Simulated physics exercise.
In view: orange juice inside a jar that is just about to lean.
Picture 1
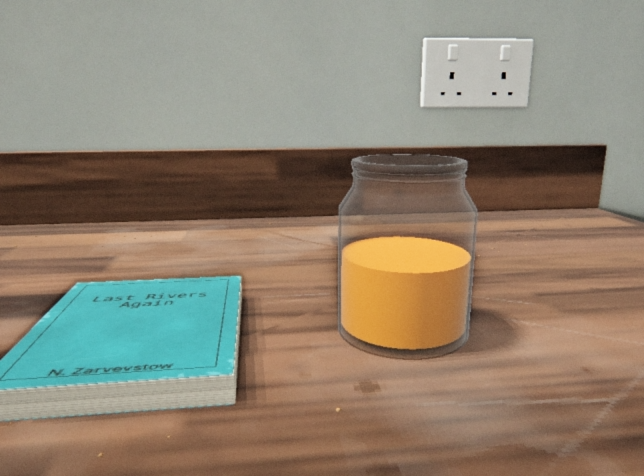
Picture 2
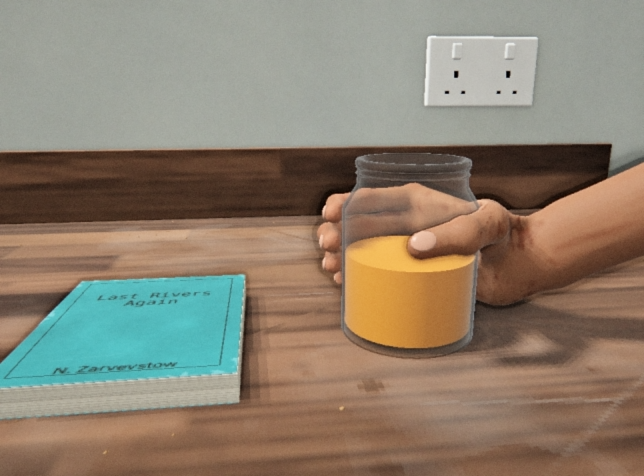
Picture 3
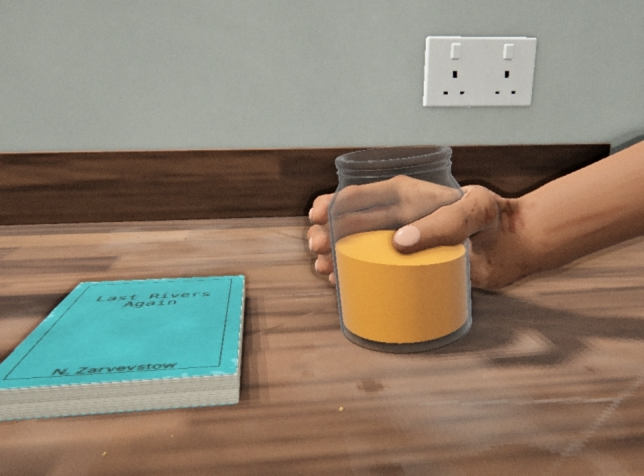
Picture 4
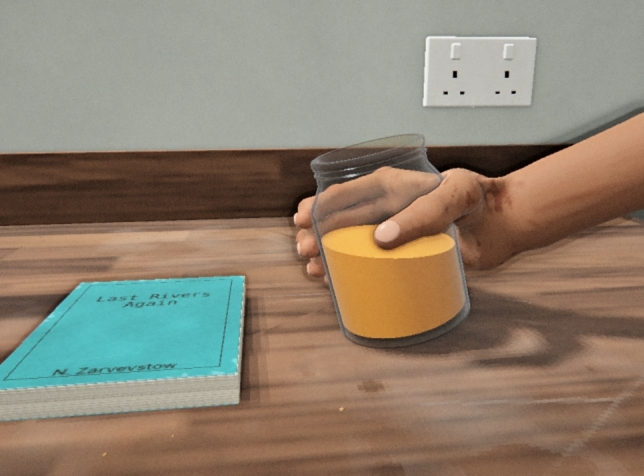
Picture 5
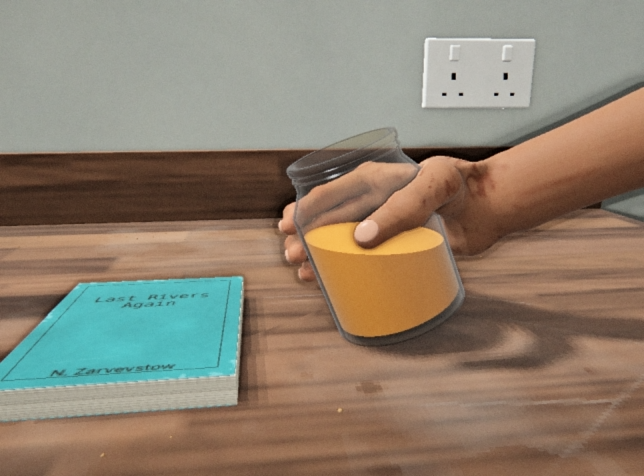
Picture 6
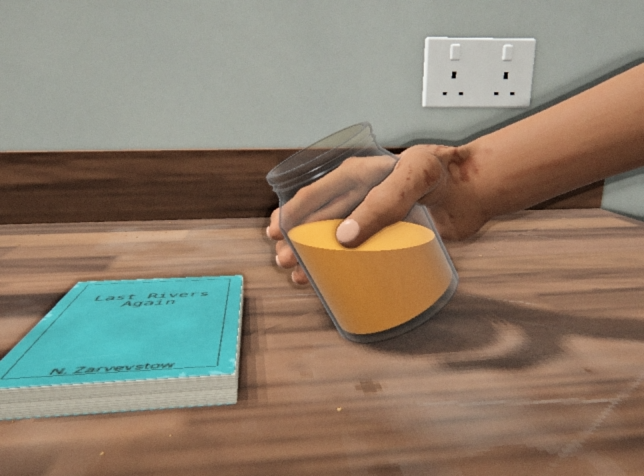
A hand reaches in from the right, grips a clear glass jar about half full of orange juice, and steadily tilts it to the left on its base, the juice's surface staying level. The jar is on a wooden worktop seen from the front and slightly above, with a thick turquoise book lying at left. Behind are a pale grey-green wall and a white double socket, and the view stays nearly still.
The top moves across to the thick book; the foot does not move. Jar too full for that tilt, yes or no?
Yes.
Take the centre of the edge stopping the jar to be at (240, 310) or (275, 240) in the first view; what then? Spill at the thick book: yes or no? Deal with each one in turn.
One after the other: Runs over, stays dry.
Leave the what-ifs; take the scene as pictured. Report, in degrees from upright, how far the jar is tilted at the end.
75° or thereabouts.
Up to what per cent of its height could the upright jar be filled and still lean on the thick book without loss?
Max fill: Approx. 25 per cent.
Soon after, the jar leans by about 50°; nothing has left it.
Later, the jar leans by about 70°; some has gone over its rim; nearly all of the orange juice is inside.
In the end, the jar leans by about 75°, against the thick book; some has gone over its rim; about two thirds of the orange juice is inside.
